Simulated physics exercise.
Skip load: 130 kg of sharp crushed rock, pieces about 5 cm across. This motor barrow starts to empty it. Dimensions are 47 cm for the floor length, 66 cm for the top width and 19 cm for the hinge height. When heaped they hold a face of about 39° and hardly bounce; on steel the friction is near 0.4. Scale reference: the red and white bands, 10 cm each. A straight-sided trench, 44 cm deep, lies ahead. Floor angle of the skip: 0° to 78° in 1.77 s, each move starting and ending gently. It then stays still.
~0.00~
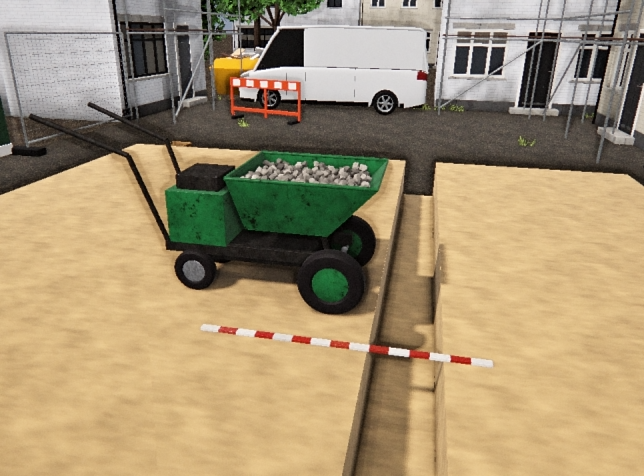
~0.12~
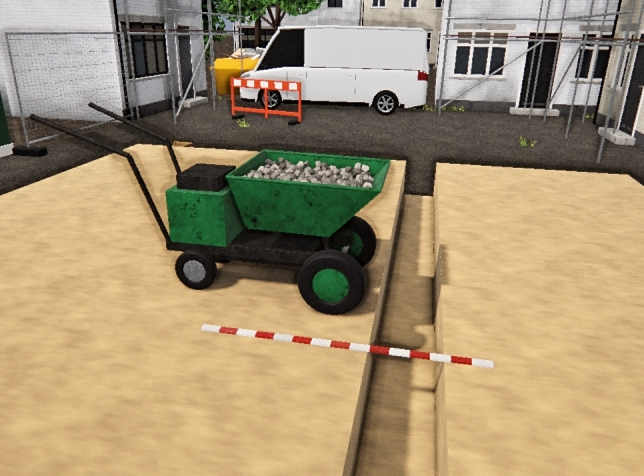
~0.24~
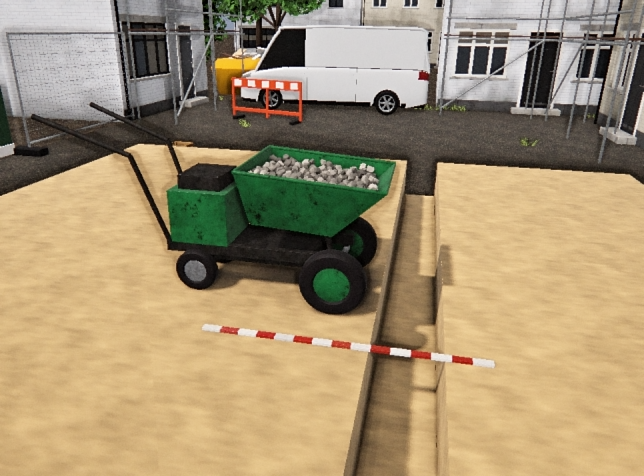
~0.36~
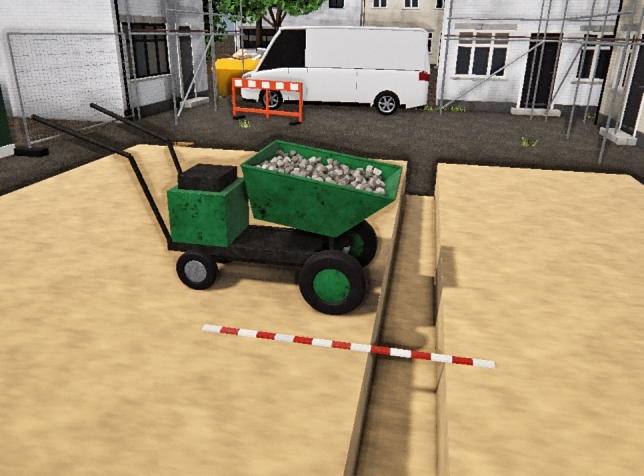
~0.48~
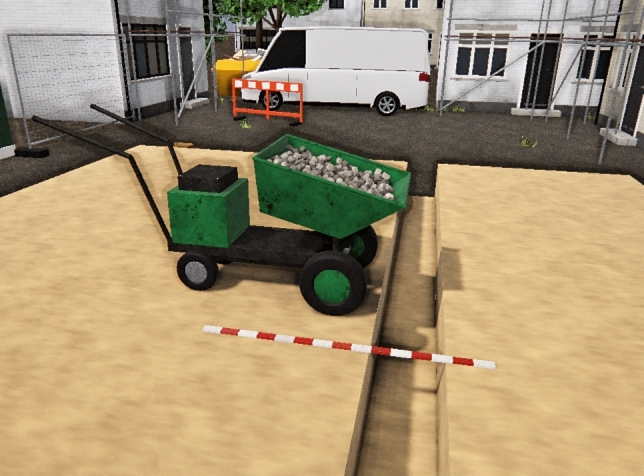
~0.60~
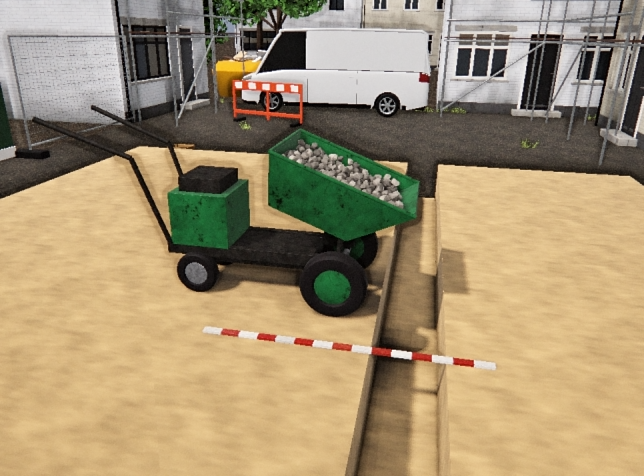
On a building site, a green motor barrow's stone-filled skip tilts steadily to the right.
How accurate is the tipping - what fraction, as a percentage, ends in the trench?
Close to 4 in every hundred.
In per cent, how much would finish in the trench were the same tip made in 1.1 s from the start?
My guess is near 0 percent.
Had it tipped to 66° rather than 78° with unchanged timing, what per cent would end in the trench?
Near 20 per cent then.
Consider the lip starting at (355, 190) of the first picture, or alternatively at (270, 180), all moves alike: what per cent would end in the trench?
That gives roughly 70 per cent and roughly 45 per cent.
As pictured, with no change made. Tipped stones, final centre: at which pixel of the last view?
In the last view, about (482, 303).
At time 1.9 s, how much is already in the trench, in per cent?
Some 0 per cent.
After 1.3 s the floor is at 66°; 99 % in the skip, 1 % past the trench; the foremost stones are at (461, 290).
After 1.9 s the floor is at 78°; 58 % in the skip, 1 % in the trench, 40 % past the trench; the foremost stones are at (553, 313).
After 2.2 s the floor is at 78°; 46 % in the skip, 3 % in the trench, 51 % past the trench; the foremost stones are at (584, 323).
After 4.2 s the floor is at 78°; 45 % in the skip, 4 % in the trench, 51 % past the trench; the foremost stones are at (585, 323).
